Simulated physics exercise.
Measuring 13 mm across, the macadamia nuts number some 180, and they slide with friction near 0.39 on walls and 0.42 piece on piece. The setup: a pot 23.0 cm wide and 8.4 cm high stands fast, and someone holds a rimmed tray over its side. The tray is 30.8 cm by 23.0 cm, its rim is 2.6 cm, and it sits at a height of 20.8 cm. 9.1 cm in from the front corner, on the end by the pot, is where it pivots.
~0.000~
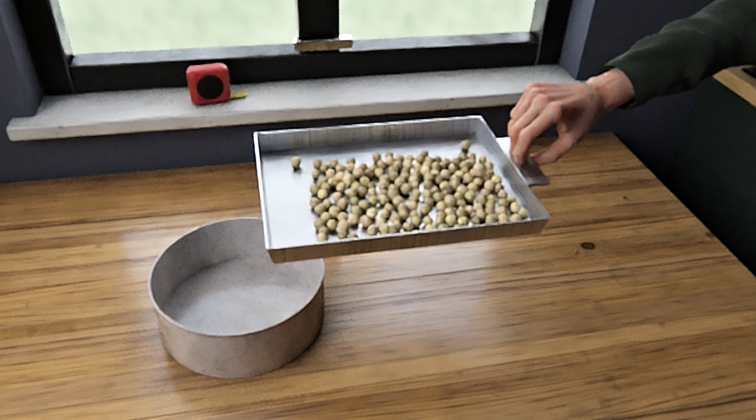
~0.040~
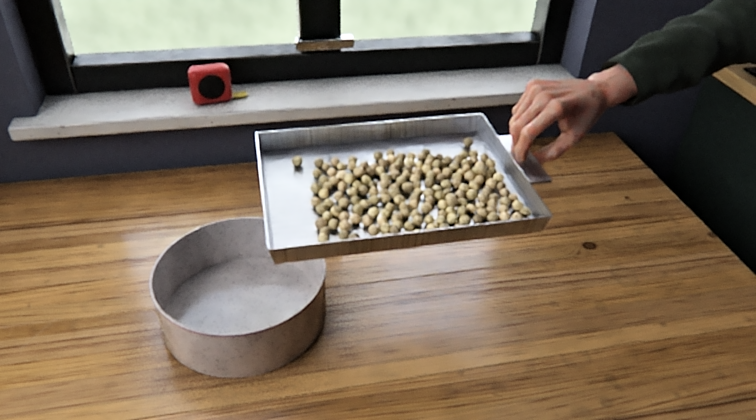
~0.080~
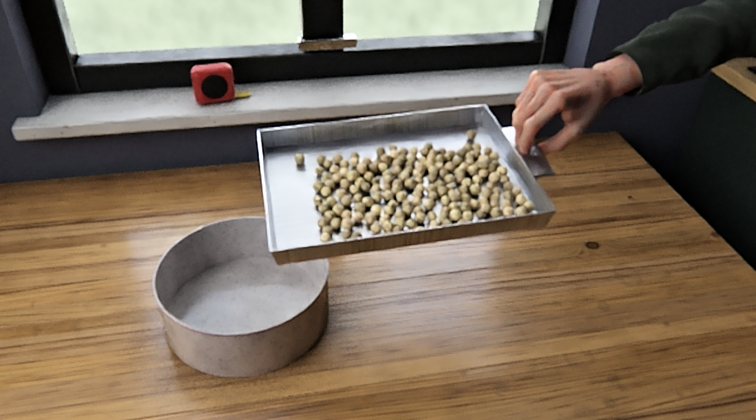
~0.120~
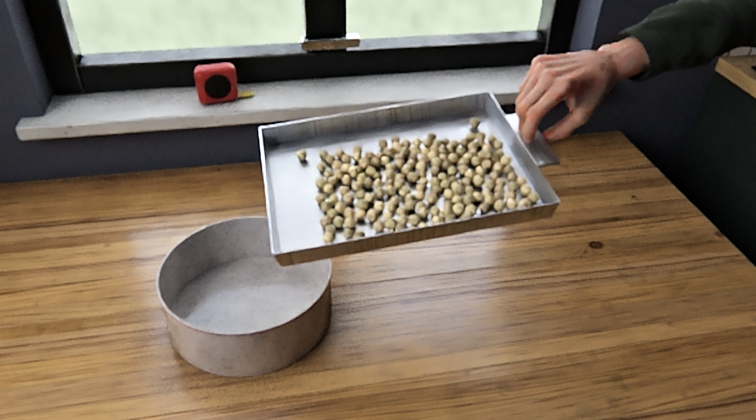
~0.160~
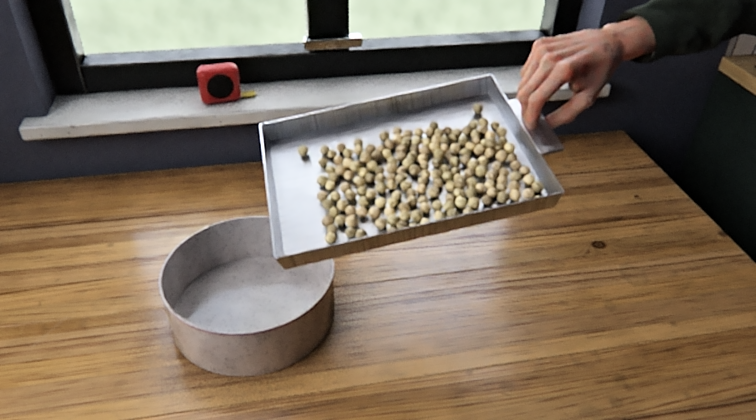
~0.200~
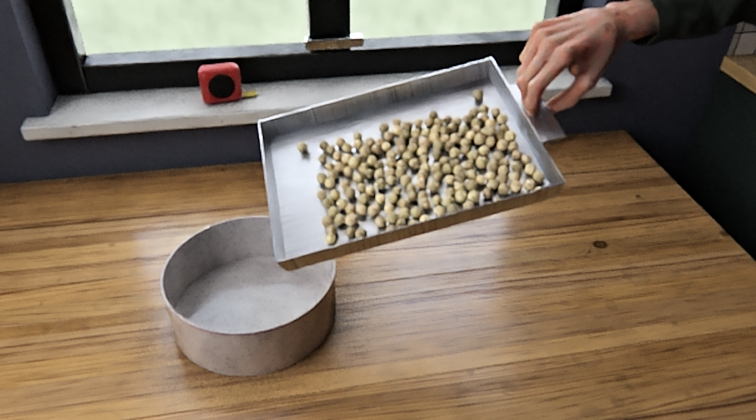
A hand gripped a shallow metal tray of small round nuts by its right end and raised that end steadily, tilting the tray down toward the left beside a round metal pot.
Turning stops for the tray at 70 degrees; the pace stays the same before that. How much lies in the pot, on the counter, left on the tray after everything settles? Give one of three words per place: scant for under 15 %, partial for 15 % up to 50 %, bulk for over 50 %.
Result: Pot: A meager amount. Counter: More than the rest combined. Tray: A reasonable amount.
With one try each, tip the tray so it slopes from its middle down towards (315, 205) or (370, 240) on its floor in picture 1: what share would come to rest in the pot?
25 and 0 %.
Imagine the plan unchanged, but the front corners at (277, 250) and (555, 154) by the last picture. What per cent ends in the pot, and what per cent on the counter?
The pot gets 20 and the counter 35.
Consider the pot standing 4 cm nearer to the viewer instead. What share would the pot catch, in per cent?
Estimated share: Around 30 in a hundred.
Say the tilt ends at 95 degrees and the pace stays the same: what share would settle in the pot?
In that case some 10 per cent.
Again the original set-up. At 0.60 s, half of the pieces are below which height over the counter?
Roughly 24 centimetres, give or take.
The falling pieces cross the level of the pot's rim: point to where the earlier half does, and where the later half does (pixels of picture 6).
Early half: About (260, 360); late half: (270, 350).
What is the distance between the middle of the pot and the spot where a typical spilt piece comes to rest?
That comes to near 24 cm.
Then, at 0.44 s, tilt 43 degrees; the tray holds 100 %, the pot 0 %.
After 0.60 s, tilt 62 degrees; the tray holds 100 %, the pot 0 %.
After 0.88 s, tilt 70 degrees; the tray holds 55 %, the pot 0 %.
At rest (2.3 s), pot 5 %, counter 60 %, tray 35 %.
